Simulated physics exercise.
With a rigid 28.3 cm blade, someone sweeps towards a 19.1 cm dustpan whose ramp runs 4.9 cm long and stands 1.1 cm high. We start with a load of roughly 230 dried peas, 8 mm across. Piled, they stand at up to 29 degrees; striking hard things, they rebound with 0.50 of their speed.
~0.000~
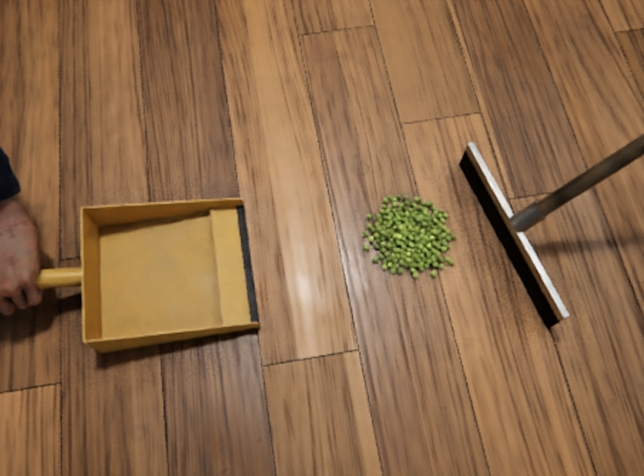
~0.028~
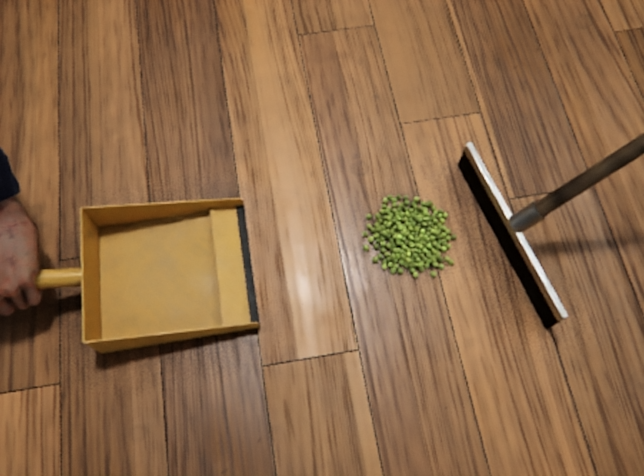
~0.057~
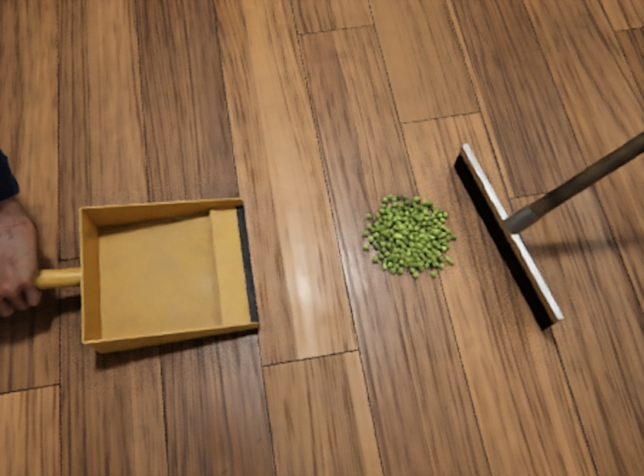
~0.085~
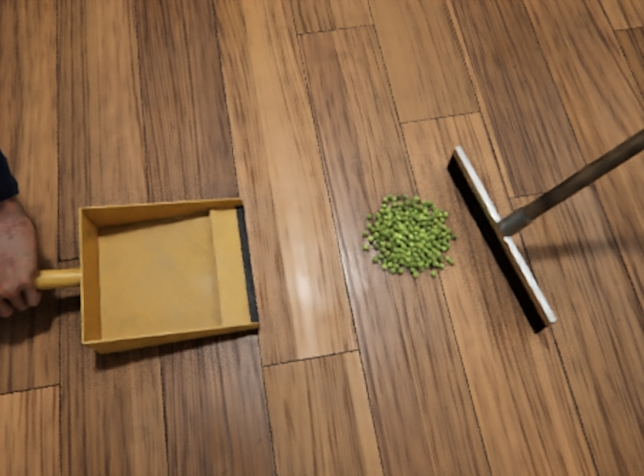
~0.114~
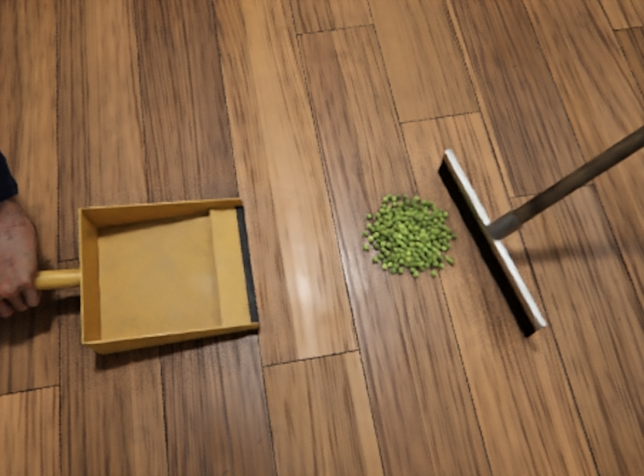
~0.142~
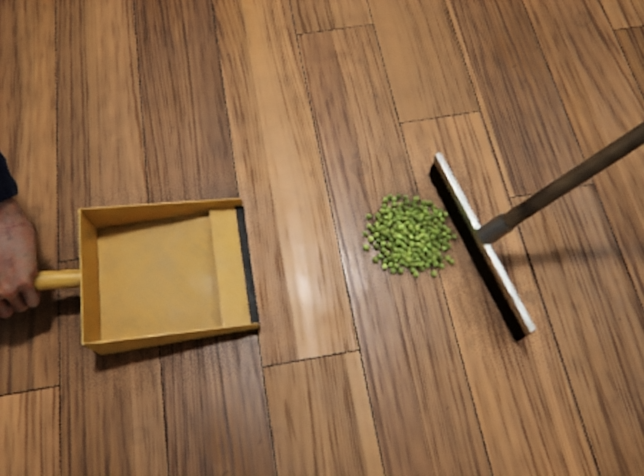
In this clip, a hand holds a yellow dustpan at left on a wooden floor while a long-handled blade at right slides left and slightly towards the viewer, nearing a small pile of green peas that remains still.
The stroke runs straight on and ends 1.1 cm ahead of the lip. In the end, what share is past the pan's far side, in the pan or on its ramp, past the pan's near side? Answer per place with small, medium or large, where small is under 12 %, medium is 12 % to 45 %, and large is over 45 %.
Far side small, pan medium, near side medium.
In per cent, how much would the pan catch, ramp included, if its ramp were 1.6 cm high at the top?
In that case some 25 per cent.
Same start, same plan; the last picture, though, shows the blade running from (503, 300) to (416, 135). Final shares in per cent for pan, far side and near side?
Split: Pan = 25, far = 20, near = 15.
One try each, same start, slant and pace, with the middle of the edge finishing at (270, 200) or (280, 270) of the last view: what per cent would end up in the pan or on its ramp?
Some 15 and 35 per cent.
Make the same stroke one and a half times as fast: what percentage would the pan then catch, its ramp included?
I'd put it at close to 45 per cent.
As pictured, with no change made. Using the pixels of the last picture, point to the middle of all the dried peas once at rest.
Centre at rest: Approx. (253, 297) px.
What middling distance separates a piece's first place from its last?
Somewhere around 26 centimetres.
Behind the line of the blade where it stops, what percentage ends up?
Roughly 10 in a hundred.
After 0.39 s, middle of the blade 18 cm from the lip; 0 % over the lip, far side 0 %, near side 10 %.
After 0.56 s, middle of the blade 9 cm from the lip; 0 % over the lip, far side 5 %, near side 20 %.
Then, at 0.84 s, middle of the blade 4 cm from the lip; 35 % over the lip, far side 5 %, near side 25 %.
By 1.5 s all is still; far side 5 %, pan 30 %, near side 25 %, in front of the lip or behind the blade 40 %.
